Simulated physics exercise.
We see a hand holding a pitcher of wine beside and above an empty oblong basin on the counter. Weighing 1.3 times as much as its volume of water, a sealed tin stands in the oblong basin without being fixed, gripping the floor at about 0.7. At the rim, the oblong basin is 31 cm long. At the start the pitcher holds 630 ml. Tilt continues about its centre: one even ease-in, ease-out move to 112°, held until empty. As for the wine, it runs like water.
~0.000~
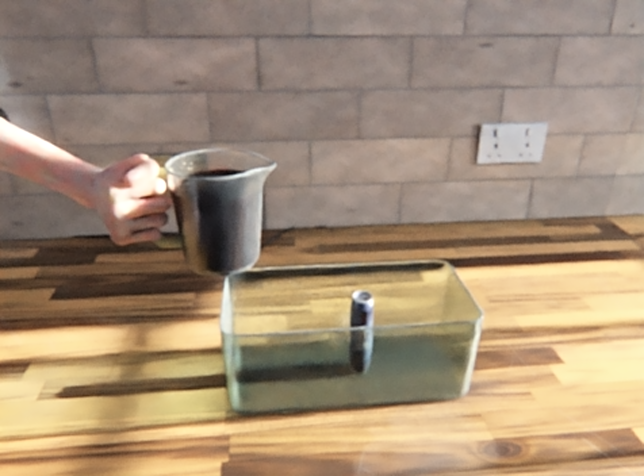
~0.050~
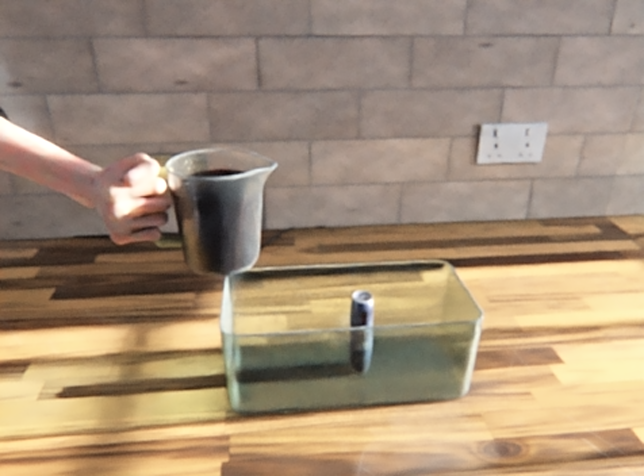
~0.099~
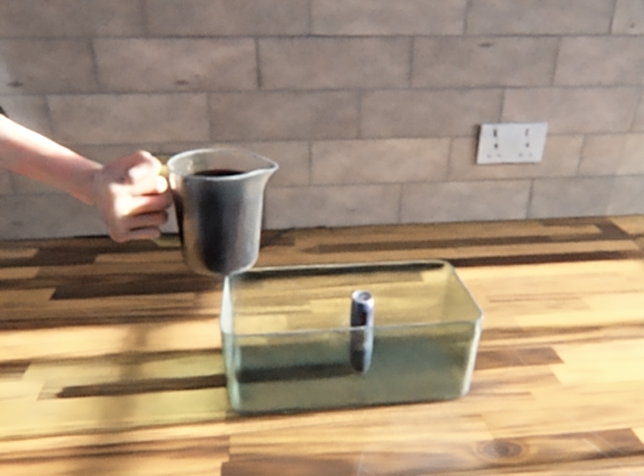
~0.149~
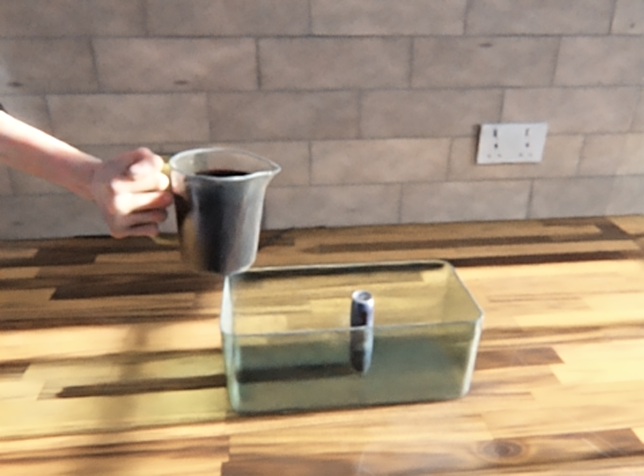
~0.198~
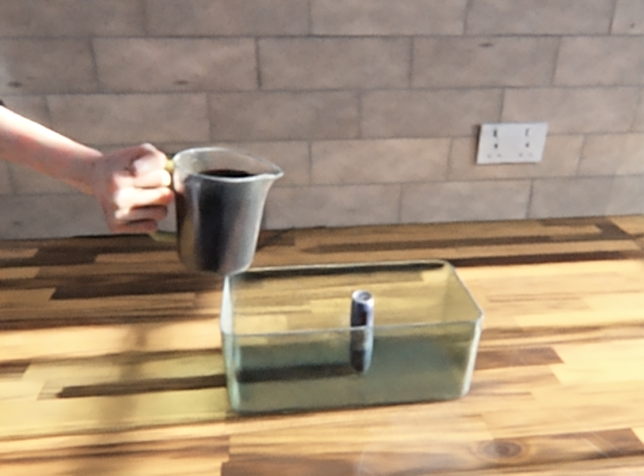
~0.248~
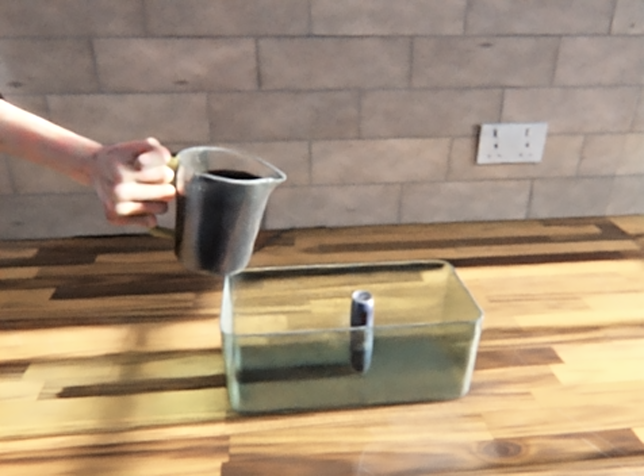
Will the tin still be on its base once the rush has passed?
Yes, it is still upright.
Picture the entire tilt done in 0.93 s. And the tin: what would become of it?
Result: Tin upright.
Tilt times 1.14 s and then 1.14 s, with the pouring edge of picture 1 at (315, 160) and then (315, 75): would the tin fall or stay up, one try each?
Run one: It tumbles. Run two: It does not tip.
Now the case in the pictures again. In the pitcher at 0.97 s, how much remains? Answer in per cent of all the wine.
18 %.
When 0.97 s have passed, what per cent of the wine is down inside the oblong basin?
That comes to about 68 percent.
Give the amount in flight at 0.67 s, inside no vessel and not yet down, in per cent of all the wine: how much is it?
Close to 16 per cent, I'd say.
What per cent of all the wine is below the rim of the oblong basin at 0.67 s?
Roughly 6 percent of it.
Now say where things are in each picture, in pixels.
Tilt 0°; pouring edge (276, 163); surface from (174, 182) to (260, 180); the oblong basin's rim runs from (224, 301) to (465, 289); the tin's top is at (362, 300), in the first frame.
Tilt 1°; pouring edge (276, 164); surface from (174, 182) to (260, 180), in the second frame.
Tilt 2°; pouring edge (278, 165); surface from (175, 181) to (260, 180), in the third frame.
Tilt 5°; pouring edge (280, 168); surface from (177, 181) to (263, 181), in the fourth frame.
Tilt 8°; pouring edge (283, 172); surface from (178, 182) to (266, 182), in the fifth frame.
Tilt 13°; pouring edge (286, 177); surface from (181, 183) to (270, 181), in the sixth frame.
By 0.67 s the tilt is 71° and 78 per cent is still to pour; the tin stands where it began.
By 0.97 s the tilt is 106° and 18 per cent is still to pour; the tin stands where it began.
By 1.29 s the tilt is 112° and 0 per cent is still to pour; the tin stands where it began.
By 1.64 s the tilt is 112° and 0 per cent is still to pour; the tin stands where it began.
At rest the tin stands where it began.
